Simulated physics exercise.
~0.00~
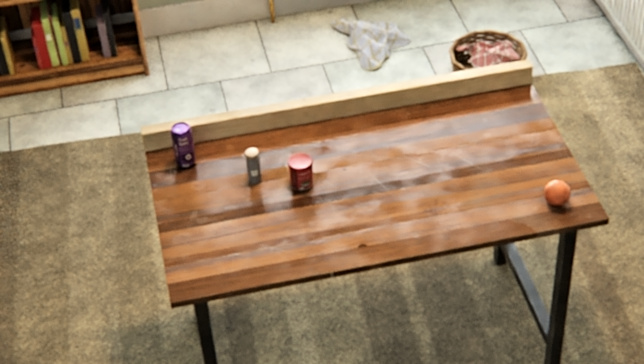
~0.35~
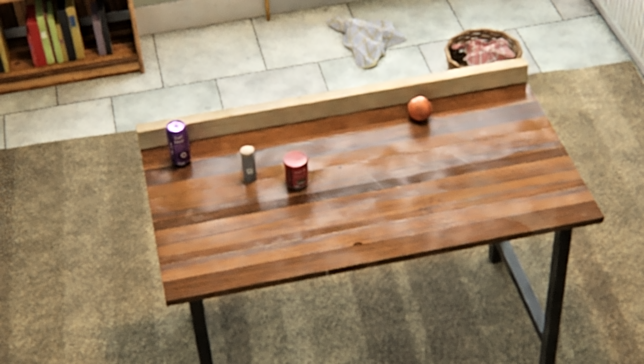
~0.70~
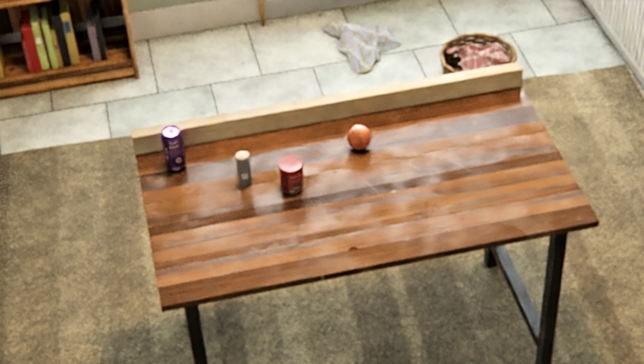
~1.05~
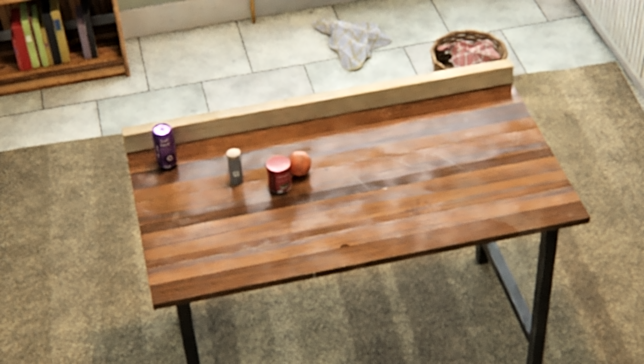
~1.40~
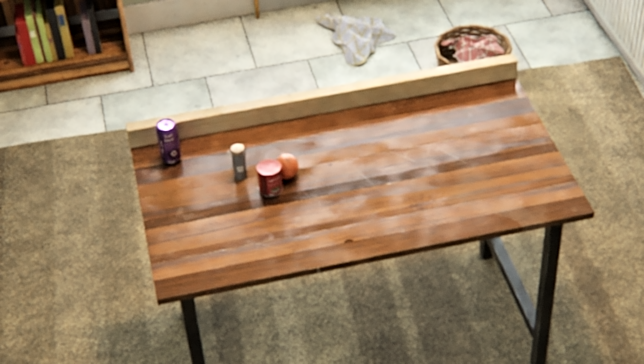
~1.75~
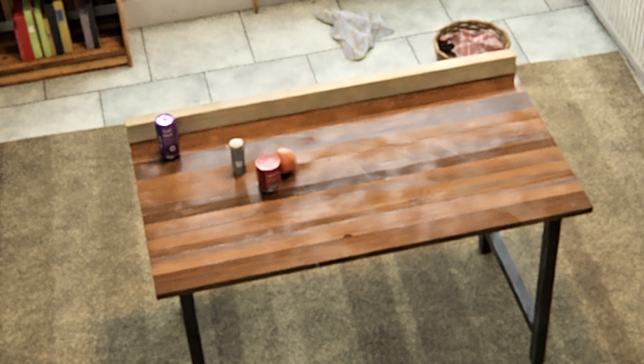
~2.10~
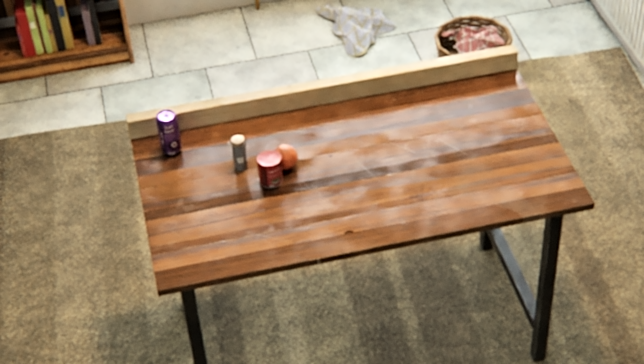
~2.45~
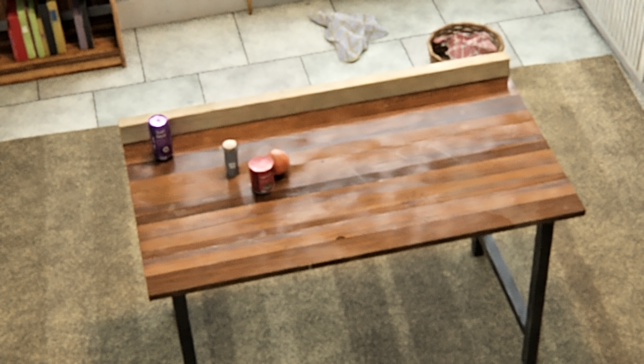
On a wooden table with a raised rail along its far side, an orange ball rolls leftward to the rail, comes away from it toward a red tin, nudges the tin slightly, and settles beside it, while the tin, grey shaker and purple can all remain upright.
